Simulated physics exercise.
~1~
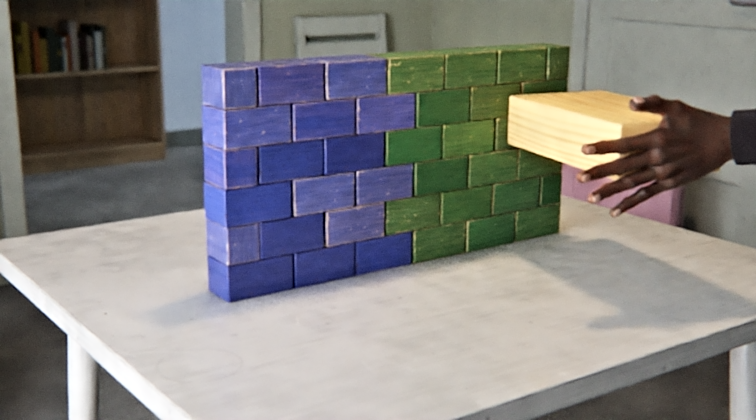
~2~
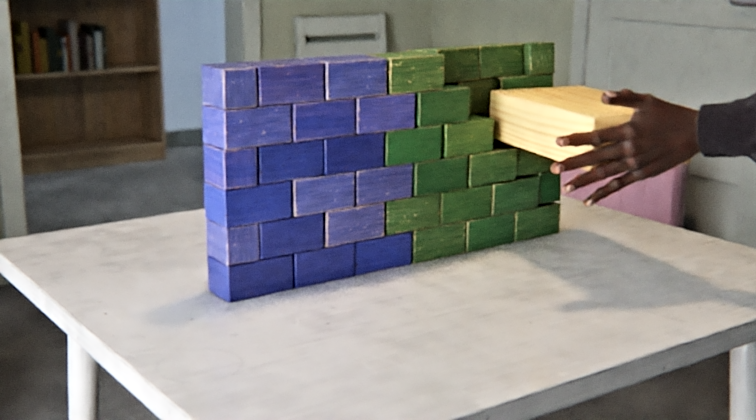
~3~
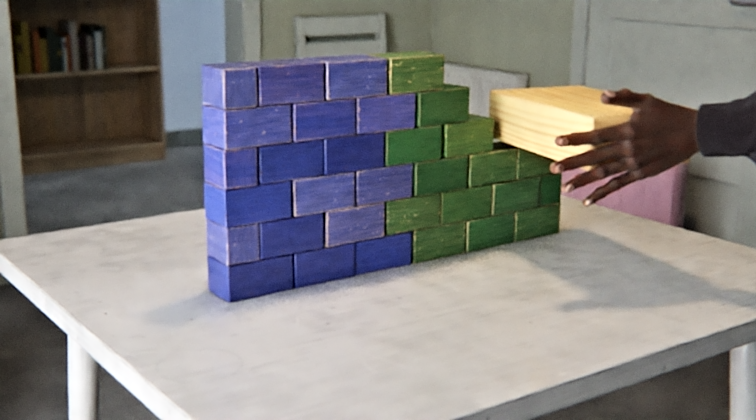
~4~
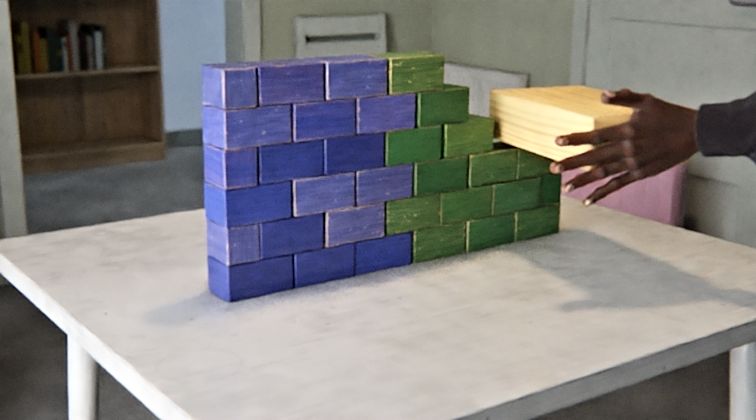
In a room with a bookshelf at the back left, a still view looks slightly down on a pale table. A wall of wooden blocks stands on it, blue on the left and green on the right, while a hand at the right holds a long, light wooden block against the green end. The hand pushes the block leftward, and the upper green blocks shift and tilt. Several then drop out of sight, leaving a stepped green edge. The hand and long block stay in place, with the blue part and remaining green blocks still standing.
